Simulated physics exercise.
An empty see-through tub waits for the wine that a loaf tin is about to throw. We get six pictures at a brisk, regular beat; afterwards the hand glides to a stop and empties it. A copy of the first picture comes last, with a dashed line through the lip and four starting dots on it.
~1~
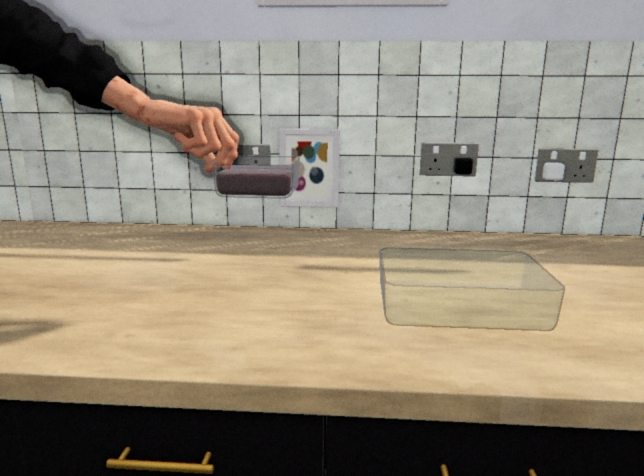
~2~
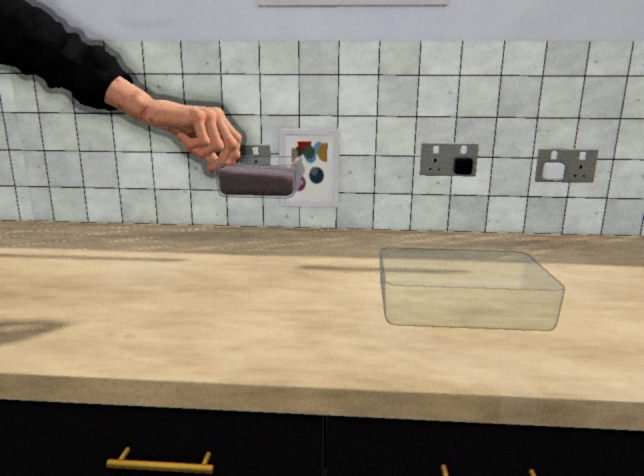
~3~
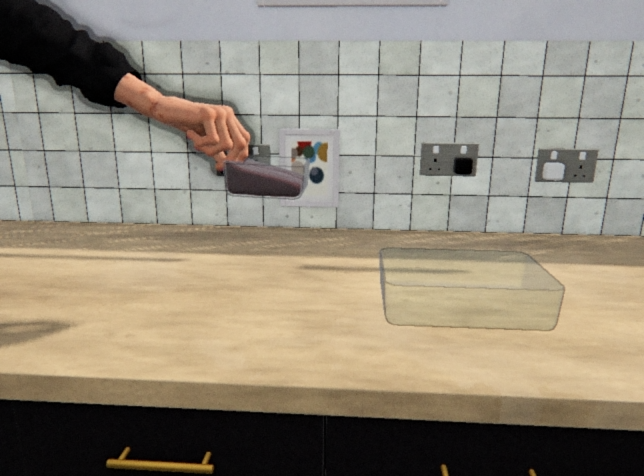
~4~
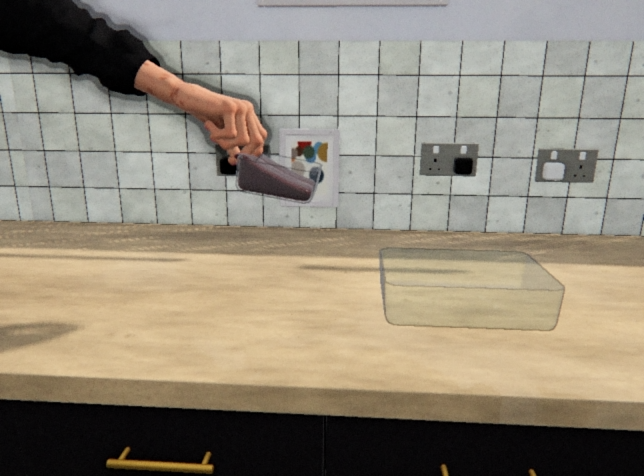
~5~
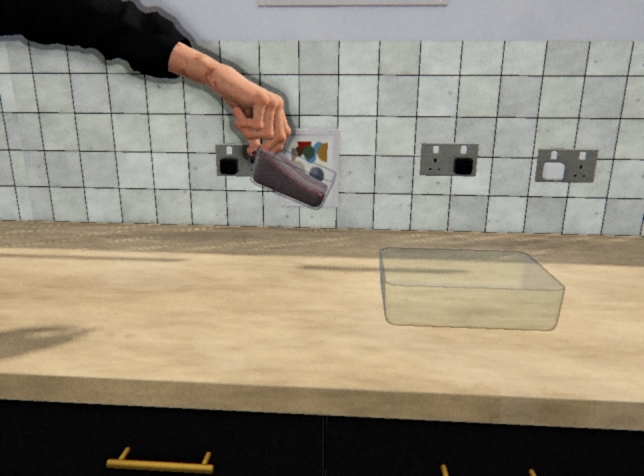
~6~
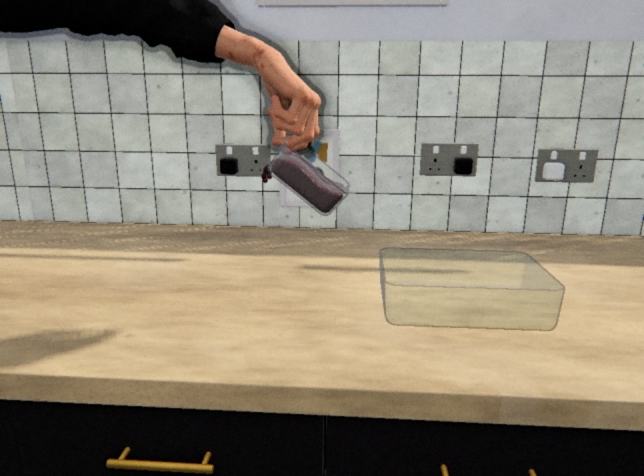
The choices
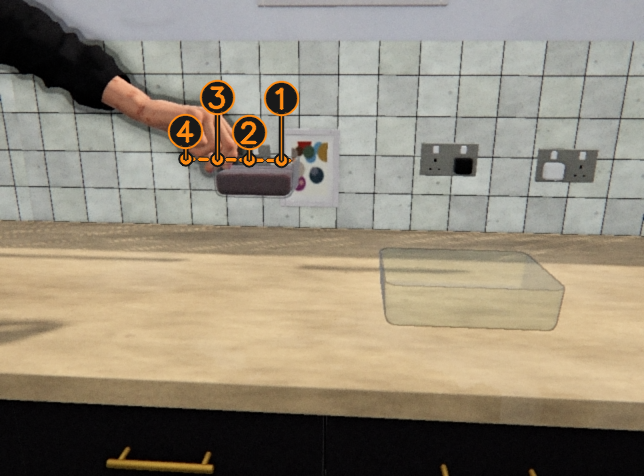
To begin with, a hand holds a small container of dark reddish liquid upright above a counter, left of an empty see-through tub. The hand carries it a short way right, then tilts its right end steadily downward as a little liquid shows past the rim at its left end, the tub still empty.
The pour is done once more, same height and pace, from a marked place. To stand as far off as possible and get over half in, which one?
Go for 2.
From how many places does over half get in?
Two of the four.
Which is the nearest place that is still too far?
That would be 3.
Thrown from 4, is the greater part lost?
Yes, that goes wrong.
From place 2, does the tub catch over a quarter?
Yes.
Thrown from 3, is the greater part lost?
Yes.
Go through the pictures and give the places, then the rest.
Upright, lip at (295, 160); tub from (384, 322) to (555, 329); nothing has left yet, in the first picture.
Upright, lip at (297, 160); nothing has left yet, in the second picture.
Upright, lip at (305, 162); nothing has left yet, in the third picture.
Tipped about 10°, lip at (319, 167); wine is over the rim, down to (253, 155), in the fourth picture.
Tipped about 22°, lip at (334, 176); wine is over the rim, down to (257, 162), in the fifth picture.
Tipped about 38°, lip at (348, 187); wine is over the rim, down to (268, 180), in the sixth picture.
In orange, 1 at (281, 160); 2 at (249, 160); 3 at (217, 159); 4 at (185, 159).
If 1 is chosen, about 76 % lands in the tub, 11 % falls short and 13 % goes beside or beyond.
If 2 is chosen, about 71 % lands in the tub, 20 % falls short and 9 % goes beside or beyond.
If 3 is chosen, about 13 % lands in the tub, 80 % falls short and 7 % goes beside or beyond.
If 4 is chosen, about 0 % lands in the tub, 98 % falls short.
